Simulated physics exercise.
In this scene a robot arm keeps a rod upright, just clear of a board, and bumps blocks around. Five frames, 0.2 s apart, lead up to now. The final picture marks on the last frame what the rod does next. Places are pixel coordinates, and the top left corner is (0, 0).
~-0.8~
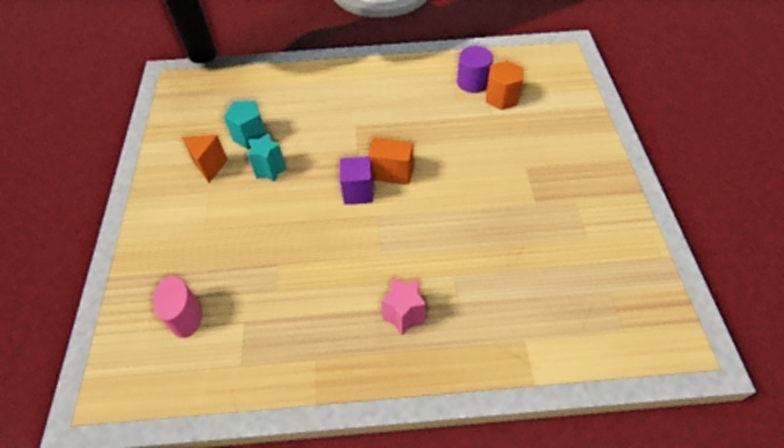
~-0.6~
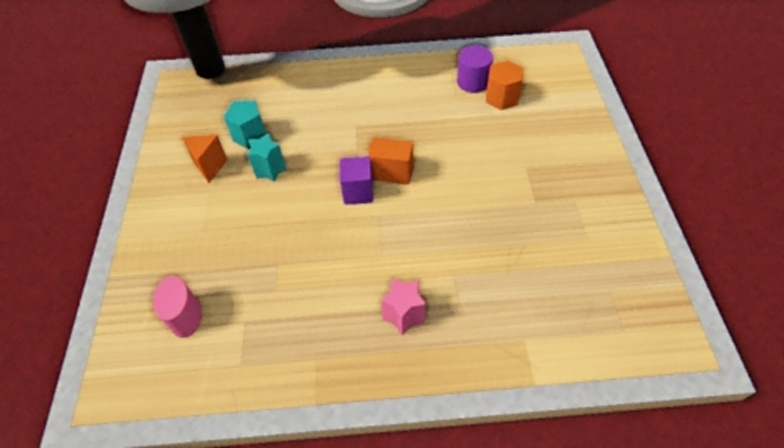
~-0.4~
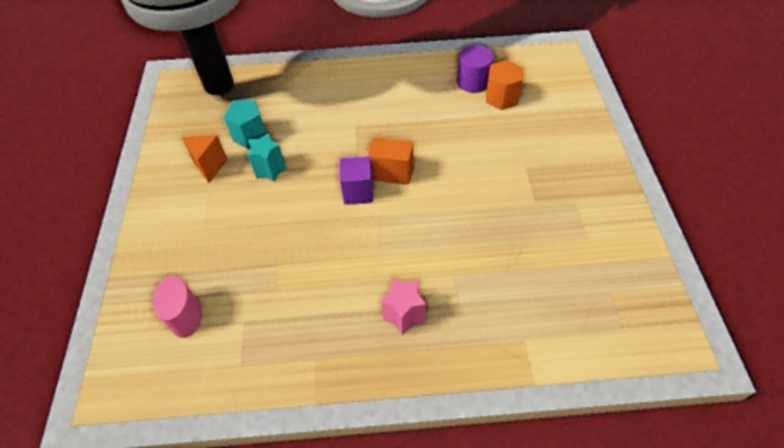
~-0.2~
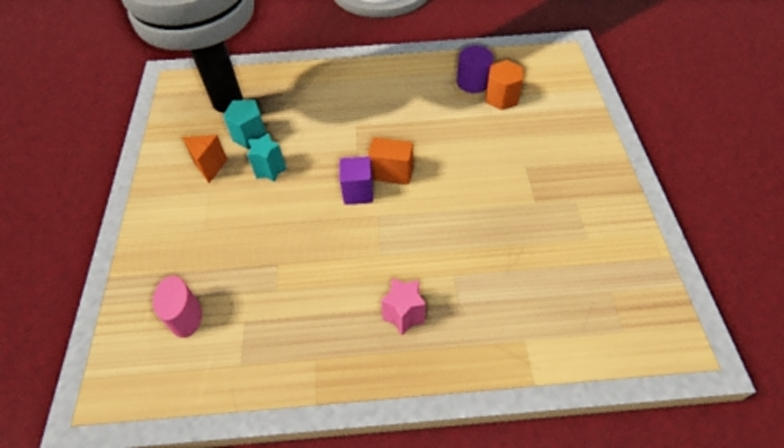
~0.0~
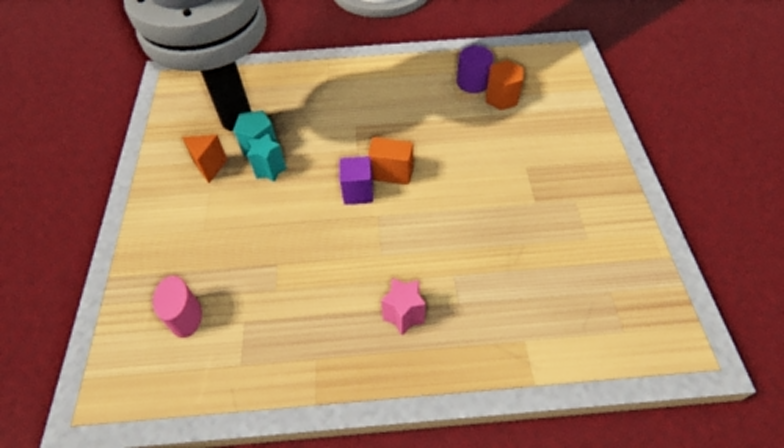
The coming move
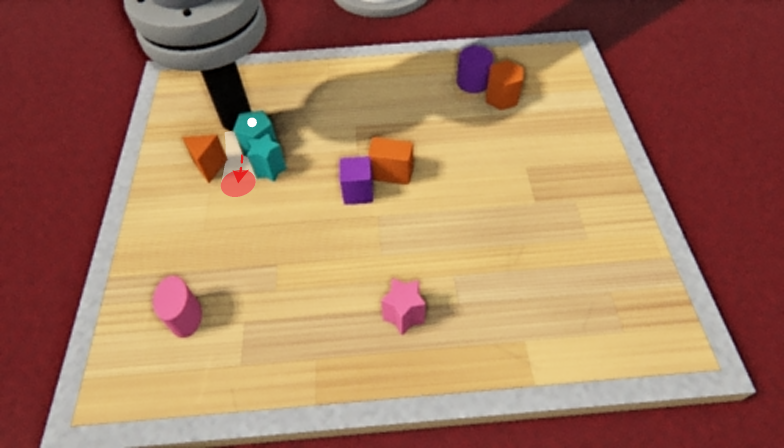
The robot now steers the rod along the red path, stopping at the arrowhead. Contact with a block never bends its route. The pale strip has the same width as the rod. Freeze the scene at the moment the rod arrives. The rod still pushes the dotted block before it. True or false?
That is false.
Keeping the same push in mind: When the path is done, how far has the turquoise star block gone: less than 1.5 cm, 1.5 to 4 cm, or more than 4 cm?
Between 1.5 and 4 cm.
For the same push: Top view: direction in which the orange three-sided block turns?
Answer: With the clock.
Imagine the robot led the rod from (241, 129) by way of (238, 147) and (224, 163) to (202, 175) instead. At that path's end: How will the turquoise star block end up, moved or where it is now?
It is no longer where it was.
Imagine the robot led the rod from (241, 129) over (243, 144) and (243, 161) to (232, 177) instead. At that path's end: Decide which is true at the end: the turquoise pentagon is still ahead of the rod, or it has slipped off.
My prediction: No longer in front.
The drawn path runs from (241, 129) by way of (242, 155) to (238, 183); the dot is on the turquoise pentagon.
The first path, step by step. Halfway along, rod at (239, 147); turquoise pentagon at (264, 137), turned 60° anticlockwise; turquoise star block at (277, 160).
At the end, rod at (235, 175); orange three-sided block at (192, 150), turned 50° clockwise; turquoise pentagon at (266, 141), turned 80° anticlockwise; turquoise star block at (284, 163), turned 25° clockwise.
